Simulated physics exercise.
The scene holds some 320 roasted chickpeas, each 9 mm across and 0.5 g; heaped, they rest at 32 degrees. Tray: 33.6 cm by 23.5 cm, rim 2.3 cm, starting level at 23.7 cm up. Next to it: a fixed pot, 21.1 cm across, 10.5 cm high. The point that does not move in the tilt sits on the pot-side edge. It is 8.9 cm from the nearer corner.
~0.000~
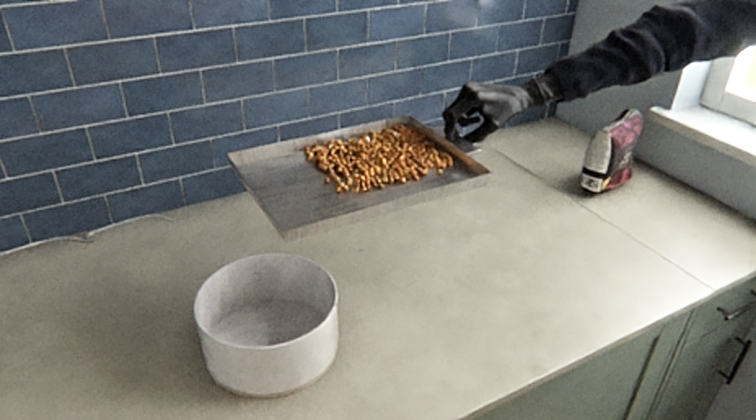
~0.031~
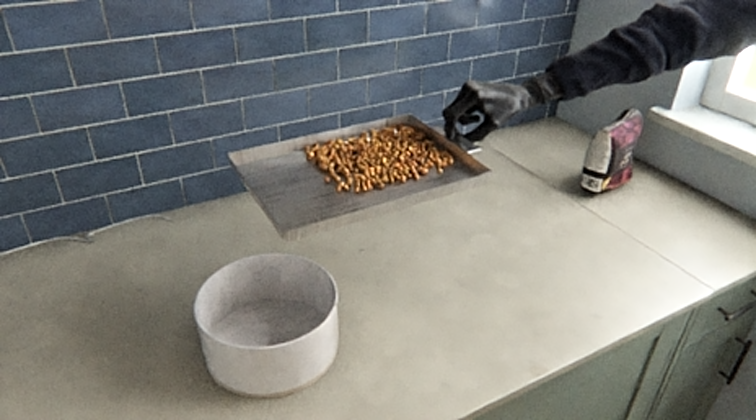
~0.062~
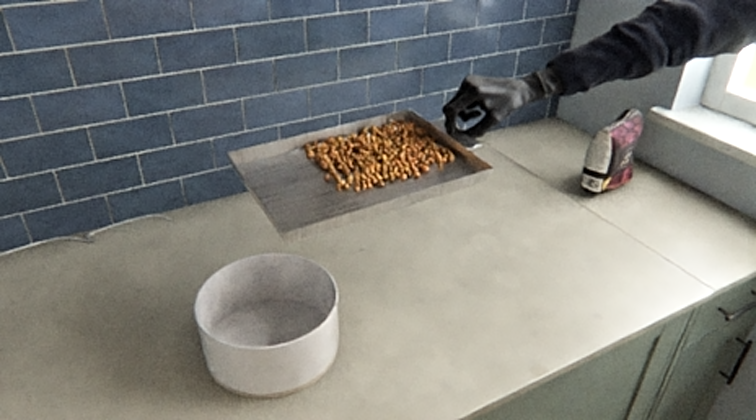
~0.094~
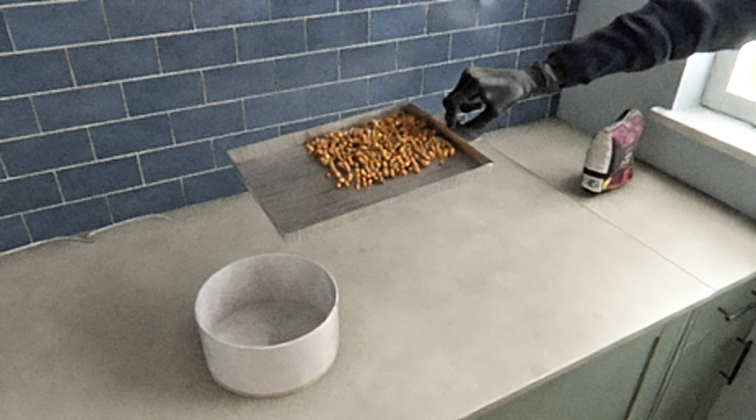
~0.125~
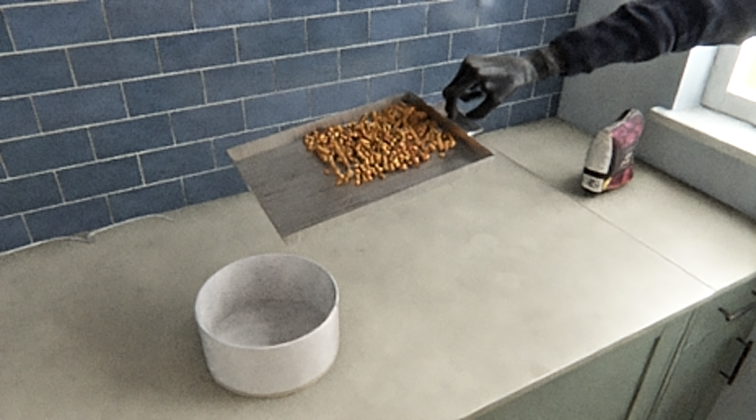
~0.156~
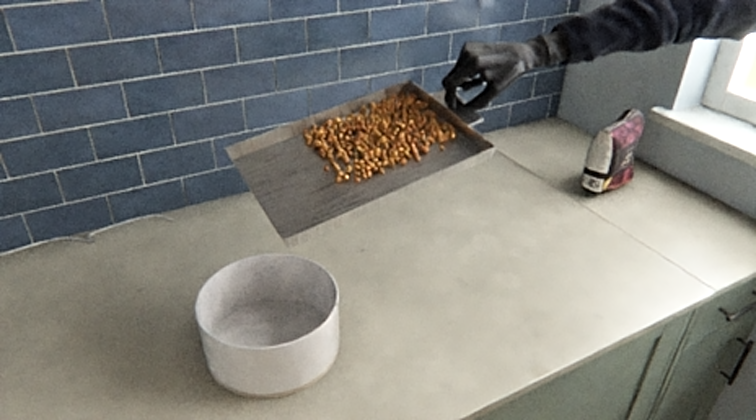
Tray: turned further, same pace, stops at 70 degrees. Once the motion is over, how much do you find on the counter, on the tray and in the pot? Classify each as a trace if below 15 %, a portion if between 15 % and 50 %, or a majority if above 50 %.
Counter: A portion. Left on the tray: A portion. Pot: A portion.
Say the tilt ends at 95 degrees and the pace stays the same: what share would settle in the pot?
Then about 70 per cent.
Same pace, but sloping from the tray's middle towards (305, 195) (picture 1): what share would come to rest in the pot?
About 25 per cent.
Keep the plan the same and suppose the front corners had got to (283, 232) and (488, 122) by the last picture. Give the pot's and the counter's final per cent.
Pot 25; counter 55.
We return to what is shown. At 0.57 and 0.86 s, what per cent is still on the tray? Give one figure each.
Sequence: 100; 30.
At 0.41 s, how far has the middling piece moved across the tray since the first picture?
Roughly 2 cm.
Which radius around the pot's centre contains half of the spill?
Some 28 cm, give or take.
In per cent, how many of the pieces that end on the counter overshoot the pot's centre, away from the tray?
It comes to near 100 percent.
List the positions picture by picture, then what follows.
The first picture shows tray tilt 0 degrees, front corners at (286, 229) and (489, 171); middle of the pieces at (378, 157); pot at (267, 296).
The second picture shows tray tilt 0 degrees, front corners at (286, 229) and (489, 170); middle of the pieces at (378, 157).
The third picture shows tray tilt 2 degrees, front corners at (286, 230) and (490, 167); middle of the pieces at (378, 154).
The fourth picture shows tray tilt 4 degrees, front corners at (286, 232) and (490, 162), lowest corner left front; middle of the pieces at (379, 149).
The fifth picture shows tray tilt 8 degrees, front corners at (286, 234) and (491, 154), lowest corner left front; middle of the pieces at (378, 142).
The sixth picture shows tray tilt 11 degrees, front corners at (285, 236) and (491, 146), lowest corner left front; middle of the pieces at (378, 135); pot at (268, 296). The tray's pace is about 120 degrees a second.
Then, at 0.41 s, tilt 41 degrees; the tray holds 100 %, the pot 0 %.
After 0.57 s, tilt 60 degrees; the tray holds 100 %, the pot 0 %.
After 0.86 s, tilt 70 degrees; the tray holds 30 %, the pot 30 %.
By 2.0 s all is still; counter 35 %, tray 25 %, pot 40 %.
